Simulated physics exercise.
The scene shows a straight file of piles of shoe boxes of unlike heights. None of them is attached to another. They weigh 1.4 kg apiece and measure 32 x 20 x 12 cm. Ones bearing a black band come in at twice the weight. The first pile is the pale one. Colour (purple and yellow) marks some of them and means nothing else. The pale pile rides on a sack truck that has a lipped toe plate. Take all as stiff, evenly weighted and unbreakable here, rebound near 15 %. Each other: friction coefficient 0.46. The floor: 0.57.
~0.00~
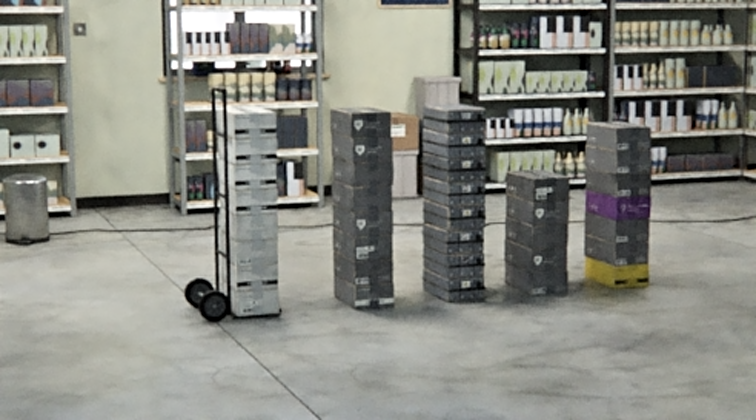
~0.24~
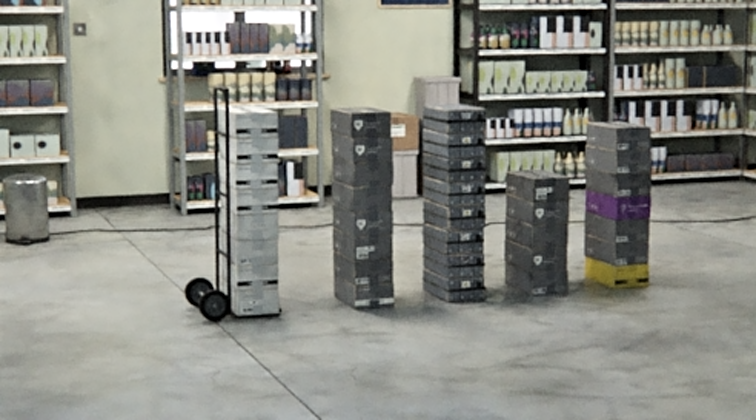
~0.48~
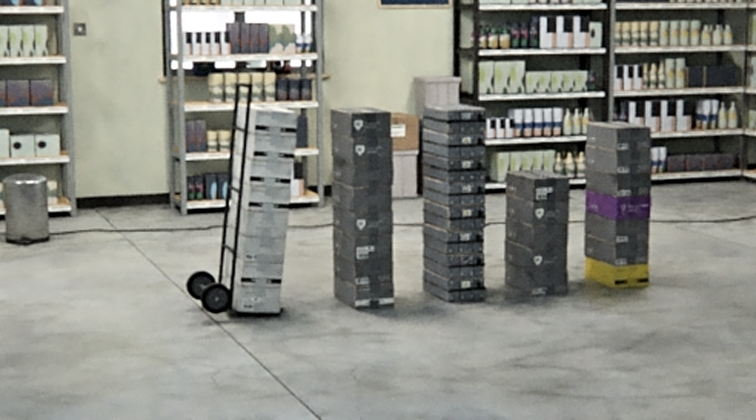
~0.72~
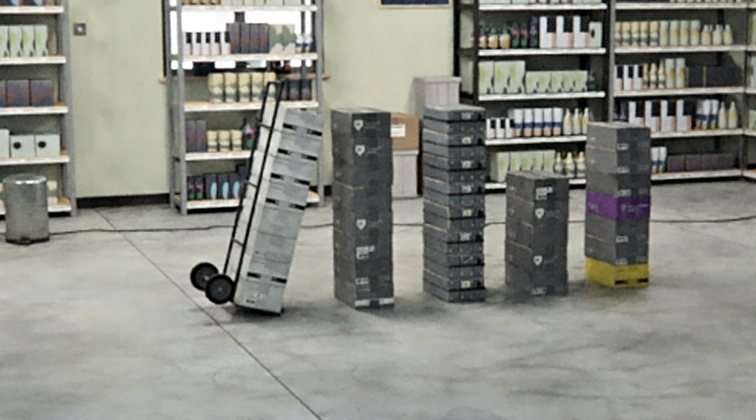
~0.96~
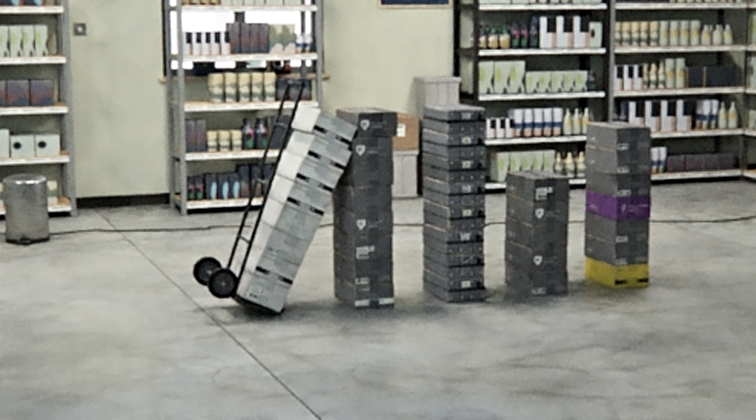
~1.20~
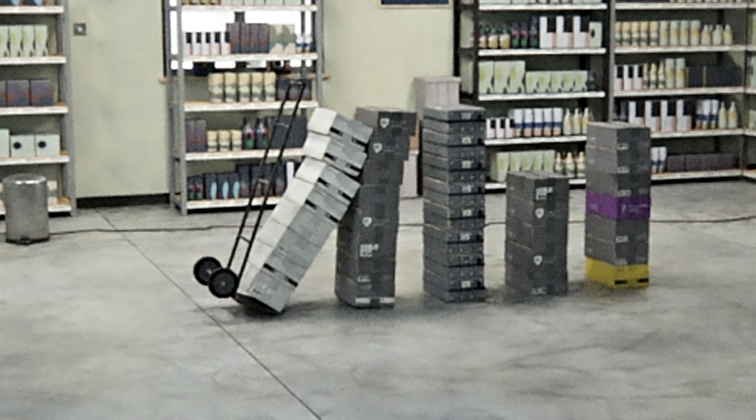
A pale stack of boxes on a sack truck tilted to the right, leaned into the dark stack beside it and pushed that one slightly over, while the three stacks farther right stayed still.
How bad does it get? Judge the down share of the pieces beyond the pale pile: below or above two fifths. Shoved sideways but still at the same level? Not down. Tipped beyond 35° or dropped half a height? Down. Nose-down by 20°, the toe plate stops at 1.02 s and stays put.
The down share is above two fifths.
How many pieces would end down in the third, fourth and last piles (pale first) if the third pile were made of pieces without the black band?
Then third 7, fourth 4, last 6.
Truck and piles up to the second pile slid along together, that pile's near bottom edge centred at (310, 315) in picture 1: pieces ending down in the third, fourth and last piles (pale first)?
Count of fallen pieces - third: 7; fourth: 4; last: 7.
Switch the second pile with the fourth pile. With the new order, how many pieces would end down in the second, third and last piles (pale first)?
Down tally in the new order: Second = 0, third = 0, last = 0.
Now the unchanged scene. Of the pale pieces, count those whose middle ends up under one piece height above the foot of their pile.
The total comes to 2.
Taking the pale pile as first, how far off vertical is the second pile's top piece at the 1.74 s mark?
It tilts close to 20 degrees.
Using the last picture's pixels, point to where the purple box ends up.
In the final picture its centre lies roughly at (727, 252).
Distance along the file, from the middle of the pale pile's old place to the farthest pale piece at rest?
It ends some 85 cm away.
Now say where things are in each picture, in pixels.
In the first picture (pixels give the middle of a visible side), truck frame (225, 137) 0° forward; yellow box (632, 277); purple box (634, 208); none of the others has stirred.
In the second picture, truck frame (227, 136) 1° forward; purple box (634, 208).
In the third picture, truck frame (246, 131) 6° forward, top of the pale pile leaning 6°; purple box (634, 208); none of the others has stirred.
In the fourth picture, truck frame (272, 128) 15° forward, top of the pale pile leaning 15°; yellow box (632, 277); none of the others has stirred.
In the fifth picture, truck frame (289, 128) 20° forward, top of the pale pile leaning 25°; yellow box (632, 277); one has shifted.
In the sixth picture, truck frame (290, 128) 20° forward, top of the pale pile leaning 26°; purple box (634, 208); yellow box (632, 277); steepest lean 4°, the box at (390, 148); movement in 8 of them.
After 1.74 s, 8 of the pale pile down; none of the 28 other boxes down, 15 disturbed.
After 2.38 s, 8 of the pale pile down; 13 of the 28 other boxes down.
After 3.04 s, 8 of the pale pile down; 25 of the 28 other boxes down; purple box on its side; yellow box 30° from how it stood.
In the end (4.4 s), 8 of the pale pile down; 25 of the 28 other boxes down; purple box on its side; yellow box 29° from how it stood. That is 89 per cent. From the last view, middles, purple box near (727, 252), yellow box near (629, 262).
